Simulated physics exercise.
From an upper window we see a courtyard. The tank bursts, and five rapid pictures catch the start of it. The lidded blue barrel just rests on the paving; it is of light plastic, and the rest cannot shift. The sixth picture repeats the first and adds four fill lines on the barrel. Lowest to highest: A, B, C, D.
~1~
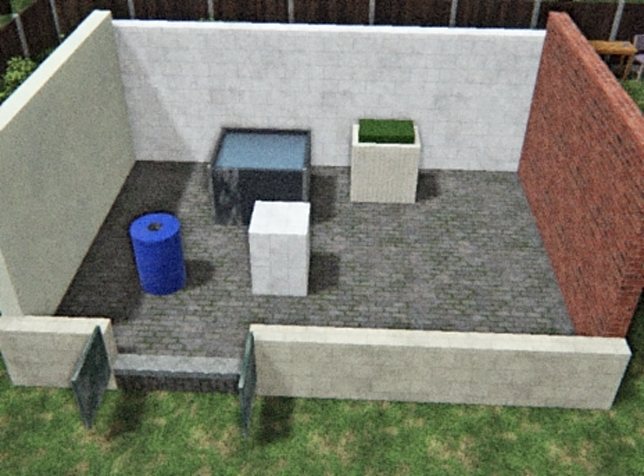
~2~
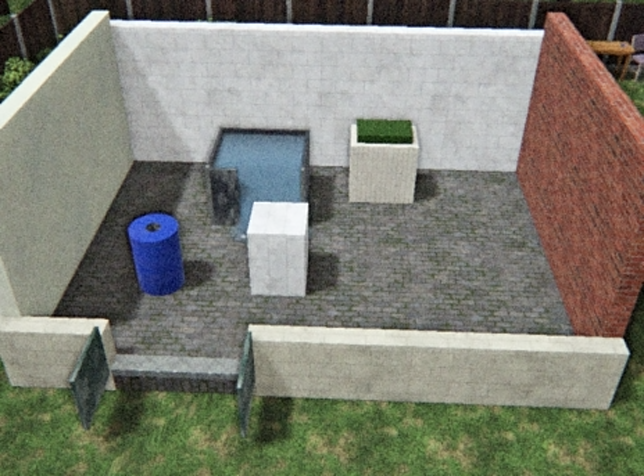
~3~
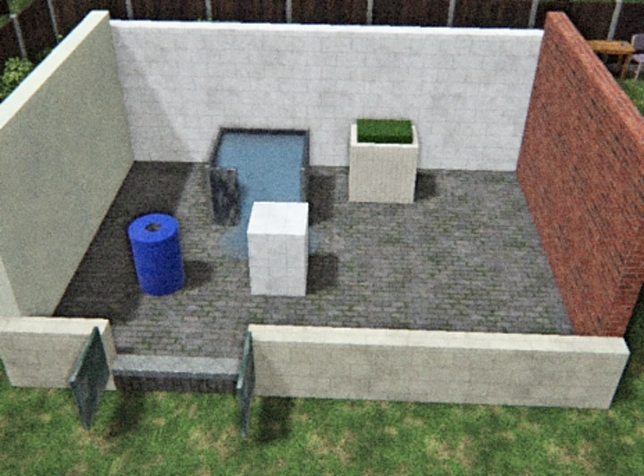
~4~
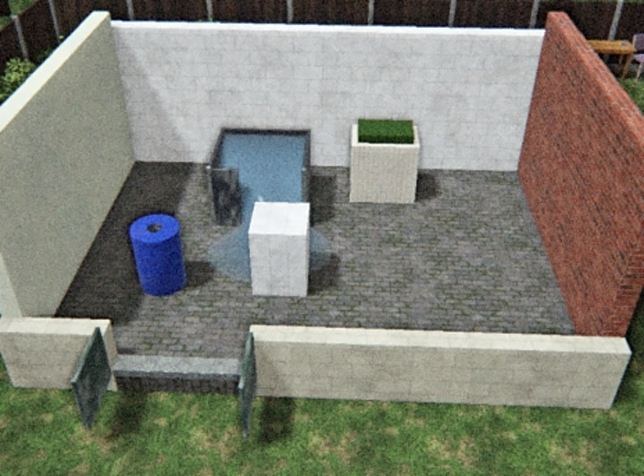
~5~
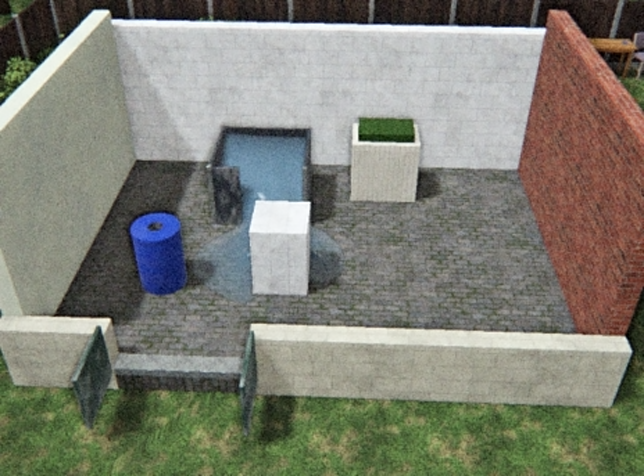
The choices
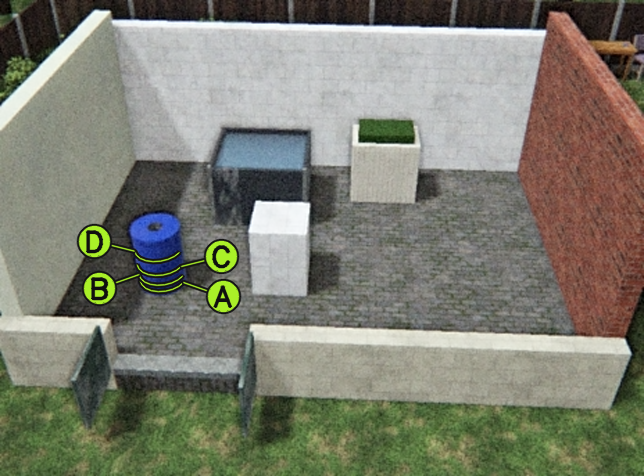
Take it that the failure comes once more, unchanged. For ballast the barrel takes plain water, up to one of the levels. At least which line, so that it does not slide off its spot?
Use mark C.
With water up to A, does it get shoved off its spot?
Yes, that goes wrong.
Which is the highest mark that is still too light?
The answer is B.
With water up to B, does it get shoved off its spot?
Yes, that goes wrong.
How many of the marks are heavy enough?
Two of them.
In lime, A at (158, 291); B at (157, 285); C at (155, 275); D at (152, 261); from the bottom up A, B, C, D.
For mark A, it is pushed about twice its own width away.
For mark B, it is pushed about half its own width away.
For mark C, it does not move.
For mark D, it does not move.
